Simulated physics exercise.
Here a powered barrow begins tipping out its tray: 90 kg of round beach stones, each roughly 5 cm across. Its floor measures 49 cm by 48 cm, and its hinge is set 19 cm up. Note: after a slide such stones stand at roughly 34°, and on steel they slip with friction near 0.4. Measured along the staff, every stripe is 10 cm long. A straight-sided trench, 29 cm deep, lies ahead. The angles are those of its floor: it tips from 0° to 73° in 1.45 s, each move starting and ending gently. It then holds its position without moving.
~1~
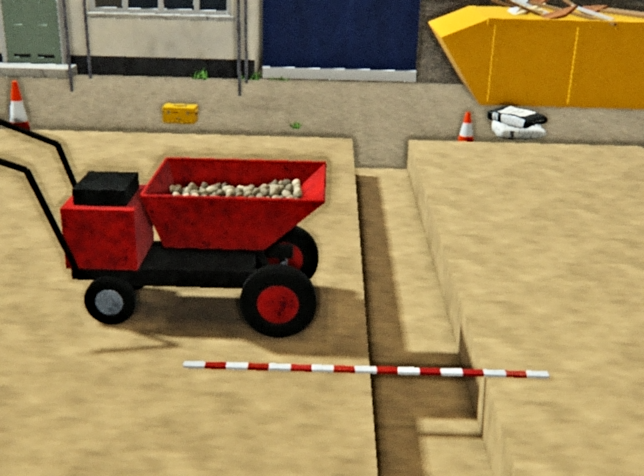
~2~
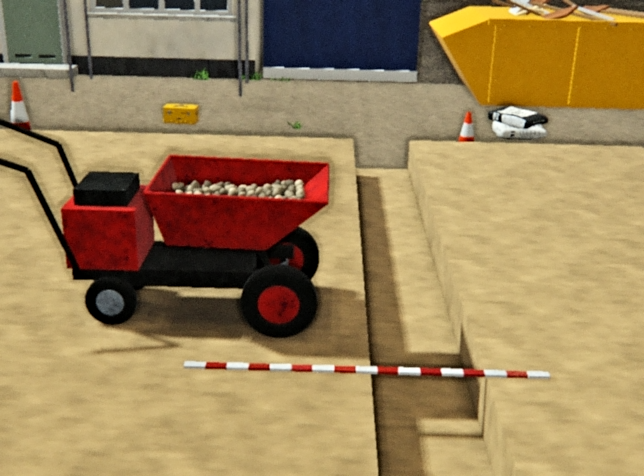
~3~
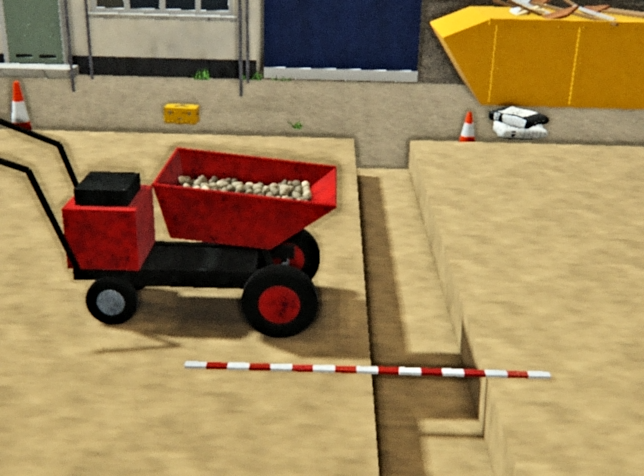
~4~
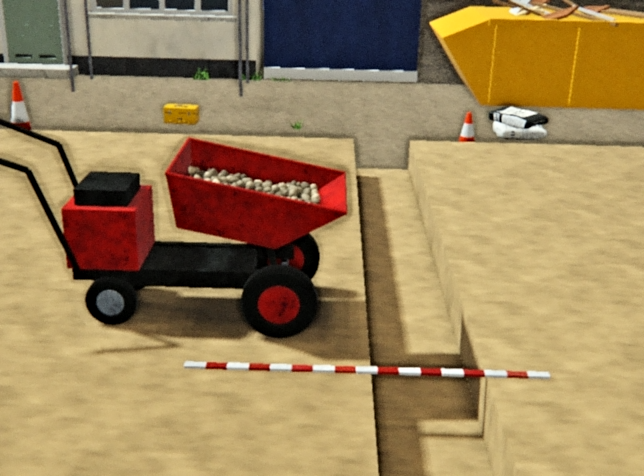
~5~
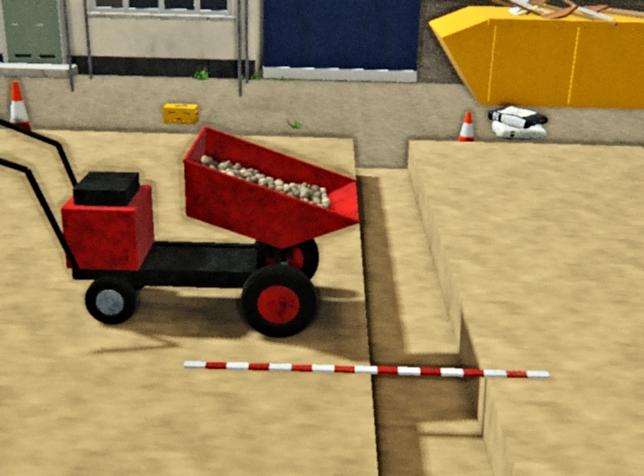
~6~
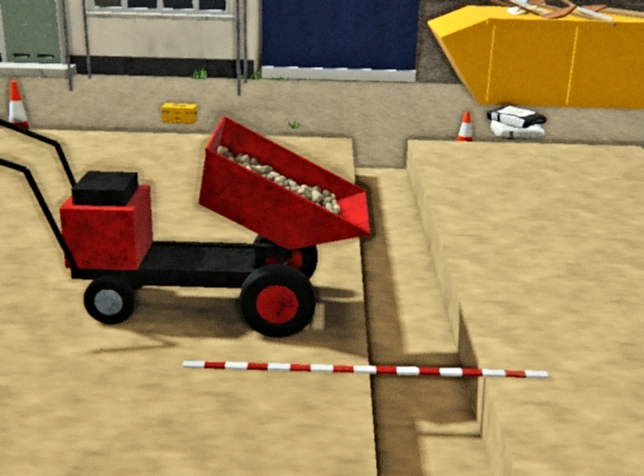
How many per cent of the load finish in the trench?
About 100 per cent.
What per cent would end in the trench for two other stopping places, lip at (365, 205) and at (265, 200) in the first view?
Close to 55 percent in the first case, 95 percent in the second.
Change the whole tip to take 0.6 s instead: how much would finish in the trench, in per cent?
In that case some 90 per cent.
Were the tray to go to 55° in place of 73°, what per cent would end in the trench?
Close to 100 per cent then.
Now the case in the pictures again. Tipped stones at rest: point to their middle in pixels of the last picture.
Roughly (430, 354), I'd say.
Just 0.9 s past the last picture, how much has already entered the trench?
Around 80 per cent of it, at that instant.
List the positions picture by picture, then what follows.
The tray is at 0°, its lip at (324, 202); the top of the load is at (247, 190), in the first frame.
Lip at (328, 203), floor tilted 1°, highest stones at (224, 190), in the second frame.
Lip at (336, 207), floor tilted 5°, highest stones at (213, 185), in the third frame.
Lip at (347, 213), floor tilted 11°, highest stones at (211, 176), in the fourth frame.
The tray is at 19°, its lip at (359, 222); the top of the load is at (212, 166), in the fifth frame.
The tray is at 27°, its lip at (370, 234); the top of the load is at (228, 158), in the sixth frame.
Then, 0.5 s after the last picture the floor is at 62°, 99 % in the tray, 1 % in the trench; the foremost stones are at (401, 263).
Then, 0.9 s after the last picture the floor is at 73°, 22 % in the tray, 78 % in the trench; the foremost stones are at (461, 353).
Then, 1.3 s after the last picture the floor is at 73°, 1 % in the tray, 99 % in the trench; the foremost stones are at (463, 367).
Then, 3.2 s after the last picture the floor is at 73°, 0 % in the tray, 100 % in the trench; the foremost stones are at (460, 359).
